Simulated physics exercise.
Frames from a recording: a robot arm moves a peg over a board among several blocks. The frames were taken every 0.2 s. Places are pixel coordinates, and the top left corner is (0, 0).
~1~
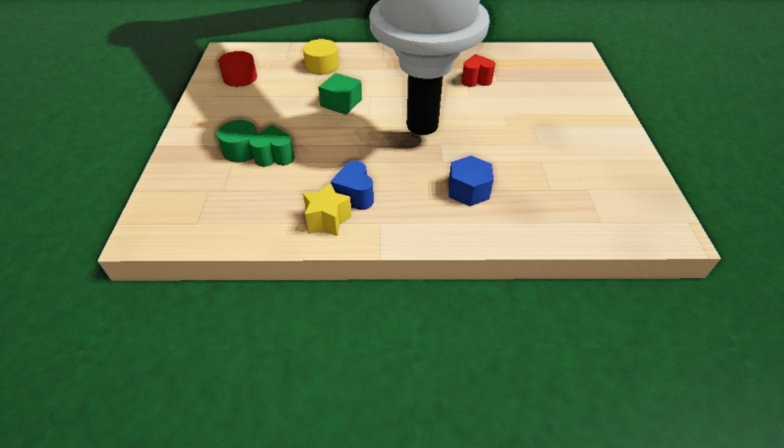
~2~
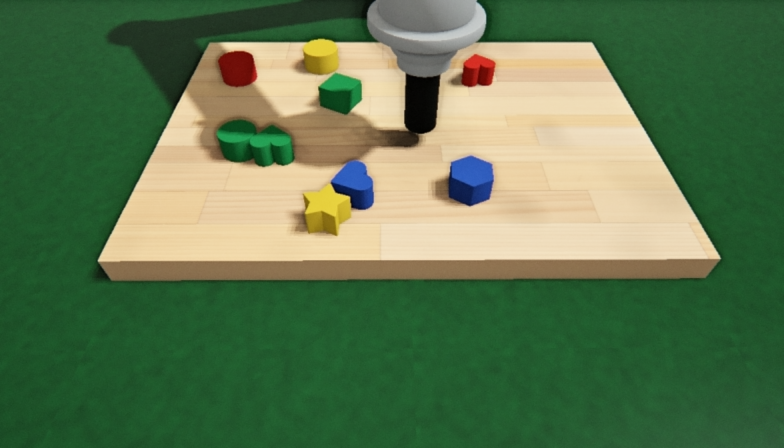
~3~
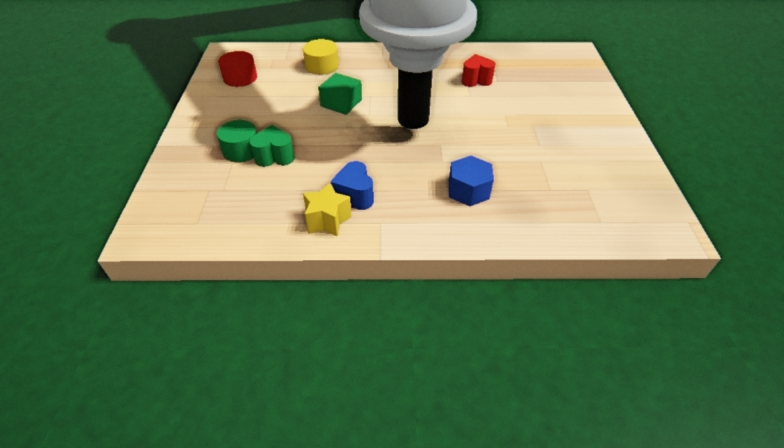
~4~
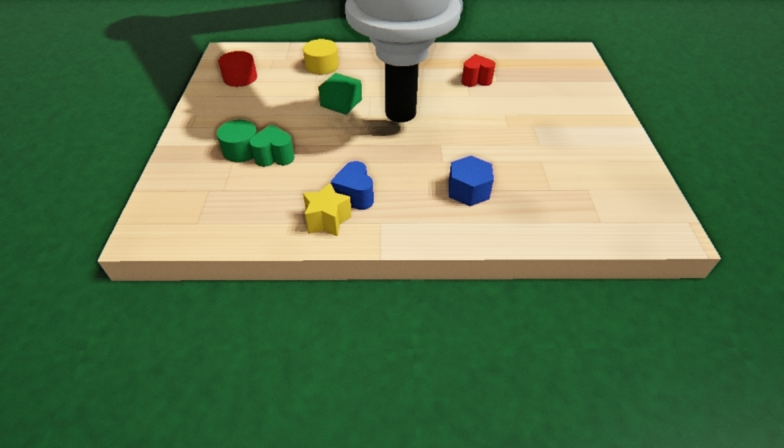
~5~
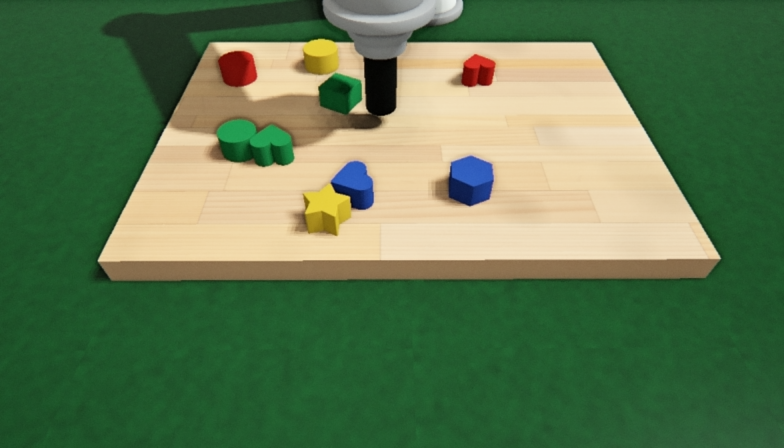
A grey robot arm with a black peg hangs over a pale wooden board on a green surface, seen from above and in front by a still camera. Red and yellow round blocks, a green block and a small red block sit toward the back, with green pieces at left and a yellow star and blue blocks nearer. The peg slides slowly left, then faster and slightly backward, nearing the green block, while every block stays still.
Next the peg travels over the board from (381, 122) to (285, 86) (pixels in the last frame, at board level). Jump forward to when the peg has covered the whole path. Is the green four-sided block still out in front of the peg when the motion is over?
No
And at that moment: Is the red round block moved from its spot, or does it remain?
Its place stays the same.
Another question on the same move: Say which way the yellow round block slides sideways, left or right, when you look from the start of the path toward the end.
Right.
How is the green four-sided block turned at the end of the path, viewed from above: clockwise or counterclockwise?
The block turns clockwise.
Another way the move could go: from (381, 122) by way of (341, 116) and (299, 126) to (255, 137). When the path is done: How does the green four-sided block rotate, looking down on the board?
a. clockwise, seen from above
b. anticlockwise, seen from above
a
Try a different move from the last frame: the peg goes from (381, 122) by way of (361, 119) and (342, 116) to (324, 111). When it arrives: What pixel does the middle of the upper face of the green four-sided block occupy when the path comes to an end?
Pixel (326, 75).
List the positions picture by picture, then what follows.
The first frame shows peg tip (422, 127); block tops, red round block (236, 59); yellow round block (320, 47); green four-sided block (340, 83).
The second frame shows peg (420, 125); blocks unchanged.
The third frame shows peg (413, 121); blocks unchanged.
The fourth frame shows peg (401, 115); blocks unchanged.
The fifth frame shows peg (381, 108); red round block (236, 59); yellow round block (320, 47); green four-sided block (340, 83).
The first path, step by step. One third of the way, peg (344, 96); green four-sided block (328, 76), turned 20° clockwise.
Two thirds of the way, peg (312, 84); yellow round block (320, 46); green four-sided block (309, 62), turned 65° clockwise.
At the end, peg (283, 73); red round block in place; yellow round block (321, 41); green four-sided block (299, 53), turned 95° clockwise.
